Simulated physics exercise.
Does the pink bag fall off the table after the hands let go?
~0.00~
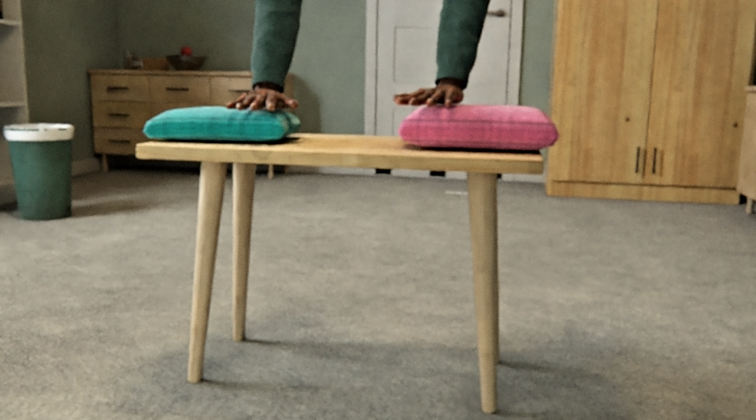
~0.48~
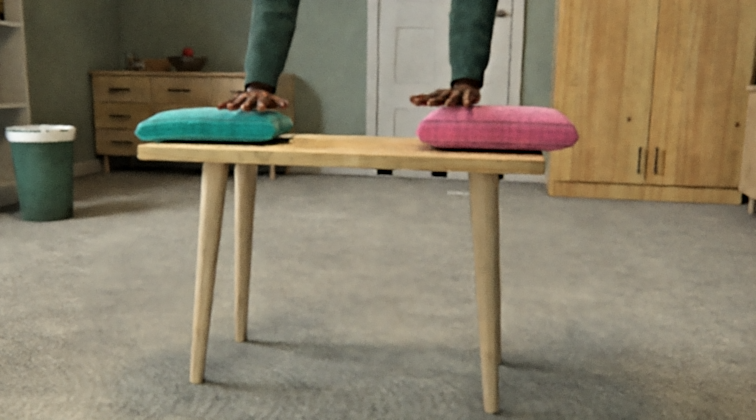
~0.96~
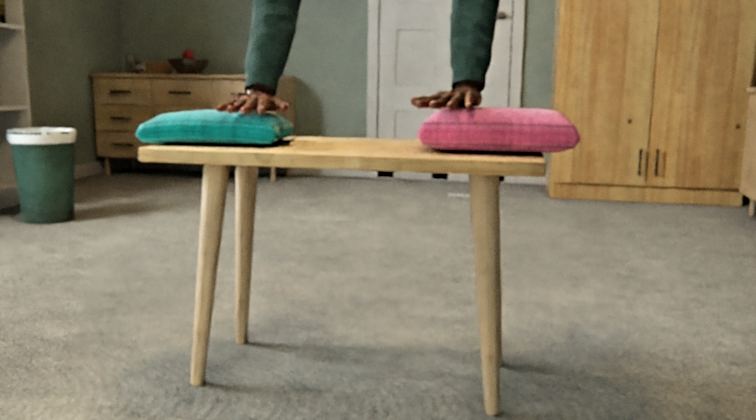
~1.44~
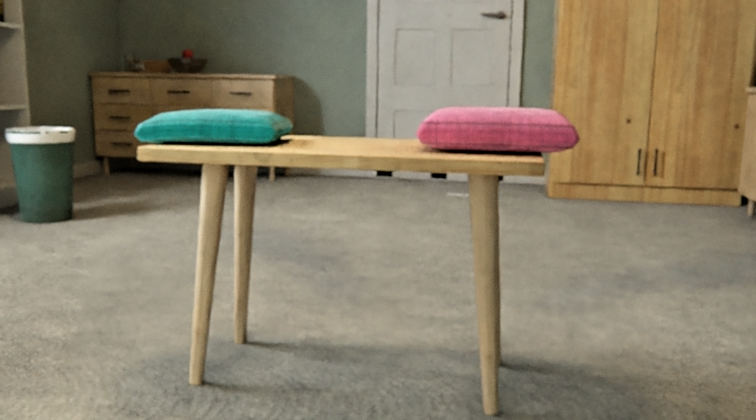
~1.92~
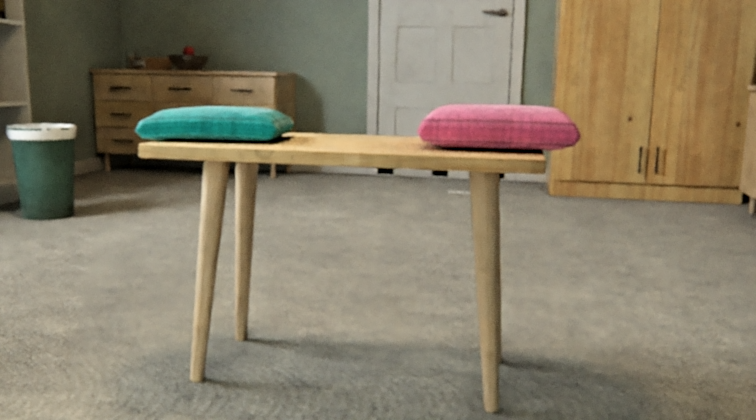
No, the pink bag stays on top of the table near the right end, and the turquoise one also stays in place on the left.
